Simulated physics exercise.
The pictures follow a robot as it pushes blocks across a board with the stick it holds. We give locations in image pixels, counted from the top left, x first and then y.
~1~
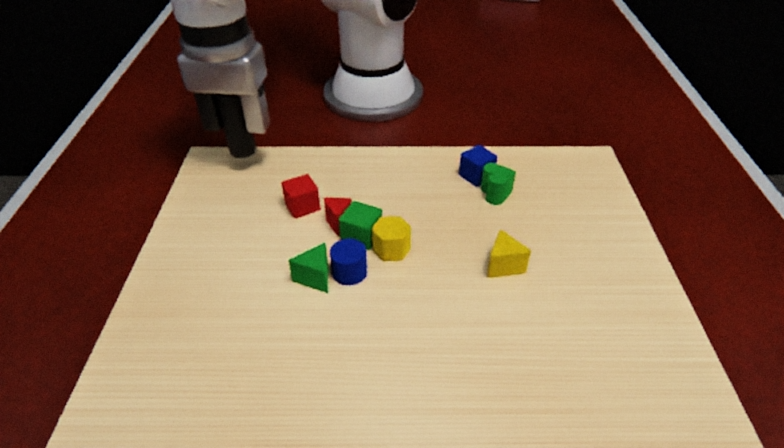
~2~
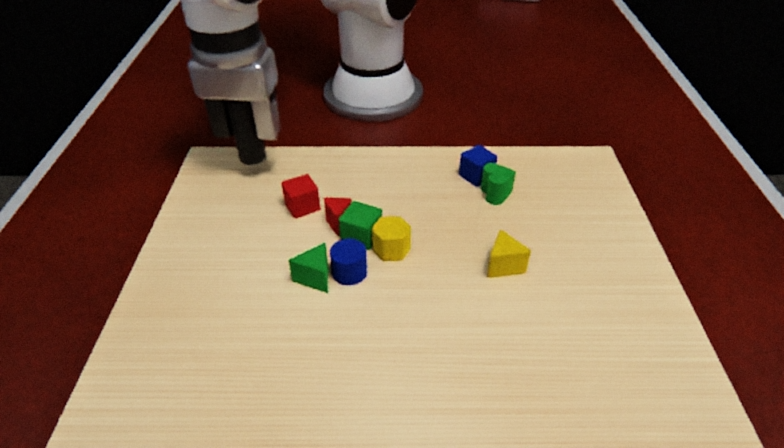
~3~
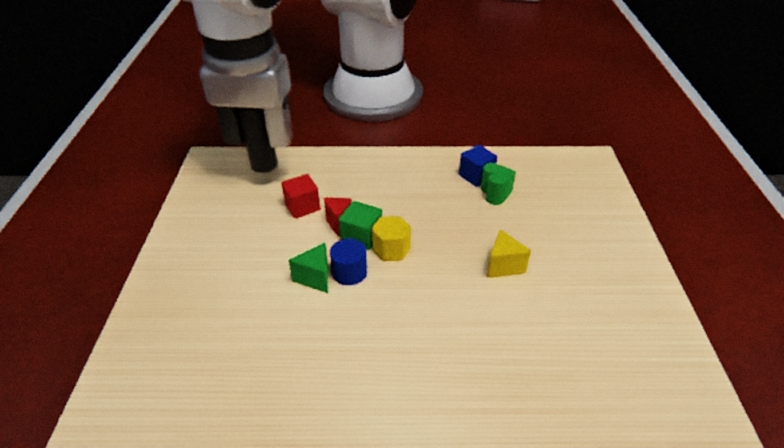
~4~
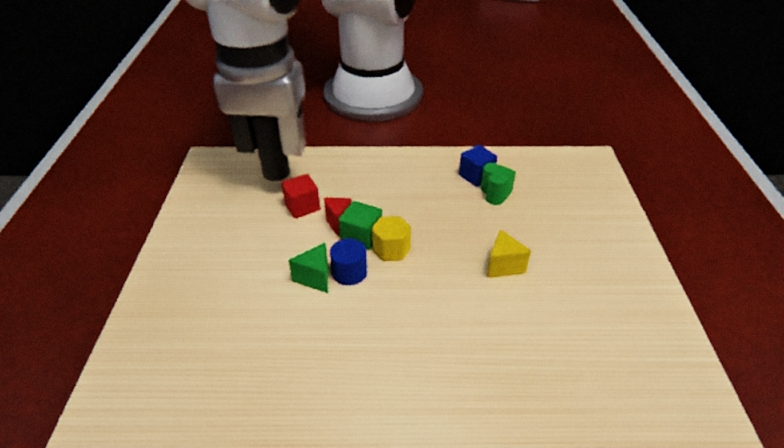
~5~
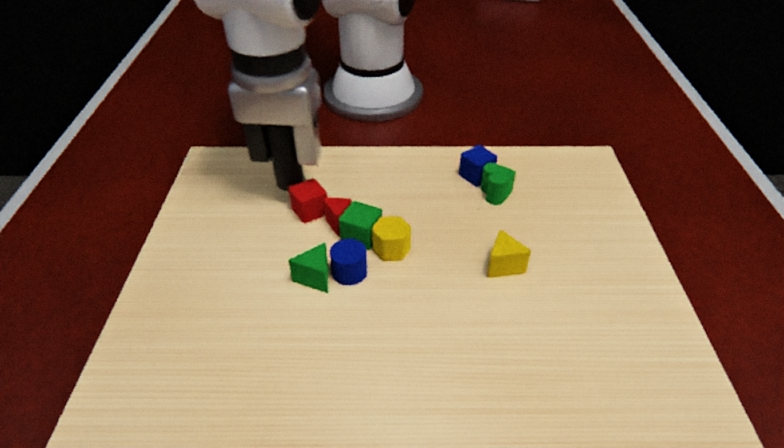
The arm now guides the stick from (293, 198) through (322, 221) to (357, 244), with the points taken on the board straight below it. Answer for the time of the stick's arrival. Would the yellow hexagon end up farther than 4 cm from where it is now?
I'd say yes.
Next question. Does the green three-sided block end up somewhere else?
In short: No.
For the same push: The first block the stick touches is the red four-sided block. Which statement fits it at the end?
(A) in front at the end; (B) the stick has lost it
A.
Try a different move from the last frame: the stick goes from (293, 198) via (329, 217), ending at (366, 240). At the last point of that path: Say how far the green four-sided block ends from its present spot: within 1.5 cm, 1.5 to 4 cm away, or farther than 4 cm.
Beyond 4 cm.
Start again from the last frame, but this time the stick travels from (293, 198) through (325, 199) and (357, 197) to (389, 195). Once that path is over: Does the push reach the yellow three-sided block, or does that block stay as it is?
It keeps its position.
The first path, step by step. One third of the way, stick at (310, 199); red four-sided block at (332, 203), turned 20° anticlockwise; red three-sided block at (360, 214); green four-sided block at (382, 223); yellow hexagon at (412, 236).
Two thirds of the way, stick at (332, 214); red four-sided block at (361, 214), turned 55° anticlockwise; red three-sided block at (390, 220); green four-sided block at (411, 233); yellow hexagon at (439, 250).
At the end, stick at (356, 229); red four-sided block at (388, 222), turned 70° anticlockwise; green three-sided block still; red three-sided block at (412, 216), turned 15° clockwise; green four-sided block at (425, 235), turned 25° clockwise; yellow hexagon at (447, 255), turned 25° clockwise.
